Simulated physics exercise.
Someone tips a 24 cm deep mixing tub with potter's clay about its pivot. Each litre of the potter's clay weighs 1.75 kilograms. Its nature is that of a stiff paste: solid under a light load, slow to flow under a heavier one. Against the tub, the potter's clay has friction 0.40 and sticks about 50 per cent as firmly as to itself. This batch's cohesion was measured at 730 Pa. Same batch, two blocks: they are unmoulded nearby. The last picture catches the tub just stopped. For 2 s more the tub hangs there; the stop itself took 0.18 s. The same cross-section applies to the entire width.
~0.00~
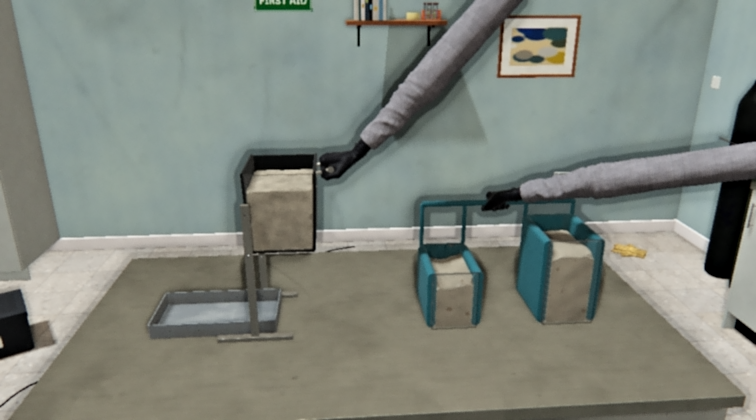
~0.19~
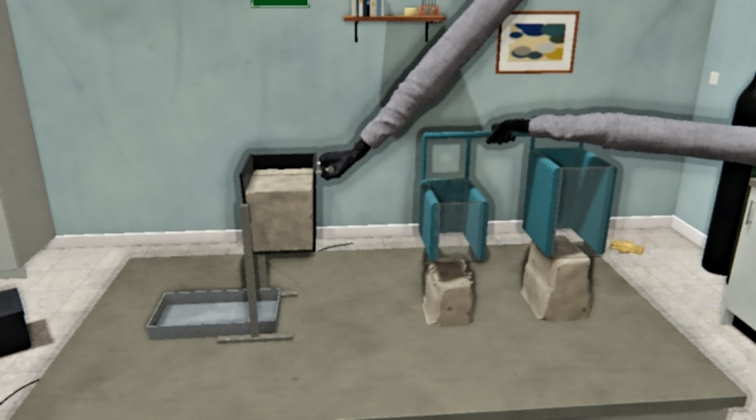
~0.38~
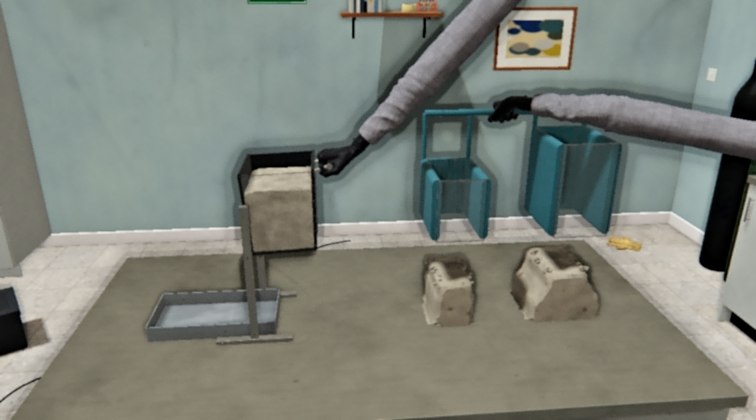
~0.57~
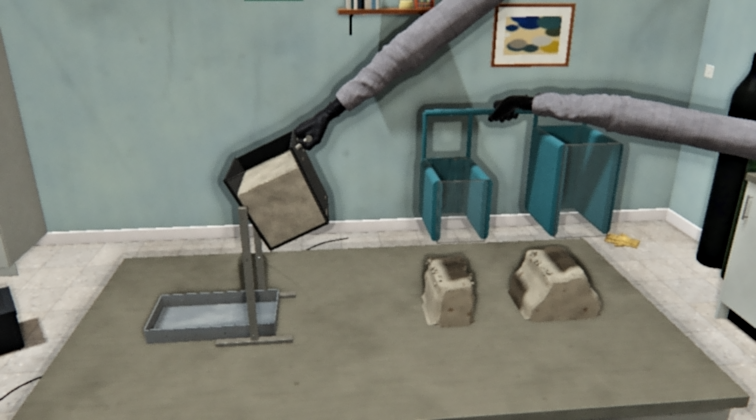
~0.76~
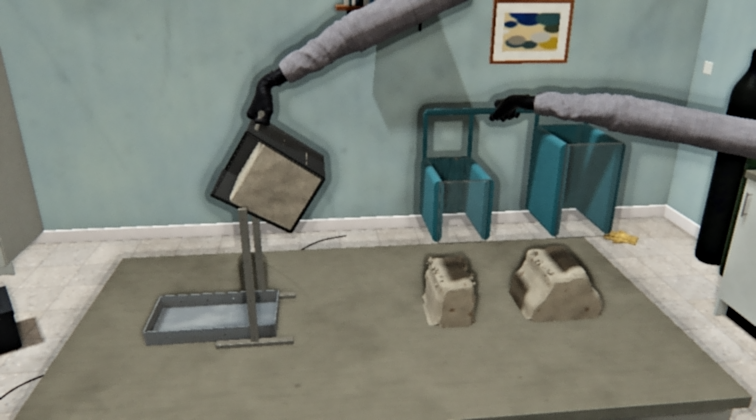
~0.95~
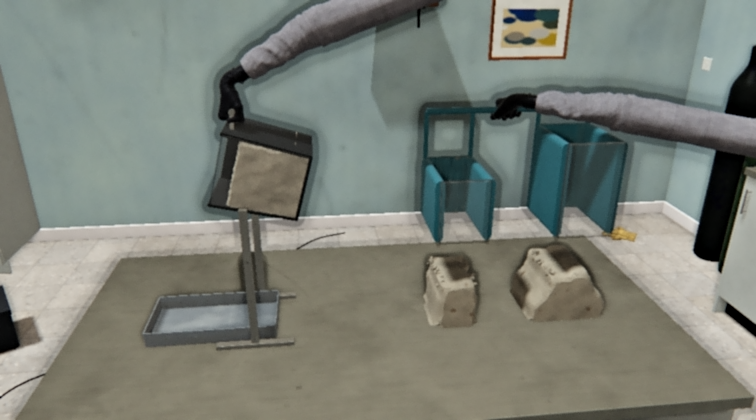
On a table, gloved hands lift teal moulds off two clay blocks, then tilt a dark tub.
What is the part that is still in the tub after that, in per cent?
About 100 %.
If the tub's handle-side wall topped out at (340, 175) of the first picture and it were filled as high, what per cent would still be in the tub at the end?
Around 100 percent would still be in the tub at the end.
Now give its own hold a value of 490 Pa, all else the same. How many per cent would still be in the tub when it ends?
Around 100 per cent.
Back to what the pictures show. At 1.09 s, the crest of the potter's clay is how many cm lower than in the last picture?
About 0 cm.
By 1.09 s, the tub is at 75 degrees and holds 100 %.
By 1.26 s, the tub is at 75 degrees and holds 100 %.
By 1.43 s, the tub is at 75 degrees and holds 100 %.
By 1.60 s, the tub is at 75 degrees and holds 100 %.
By 2.95 s, at the end, the tub is at 75 degrees and holds 100 %.
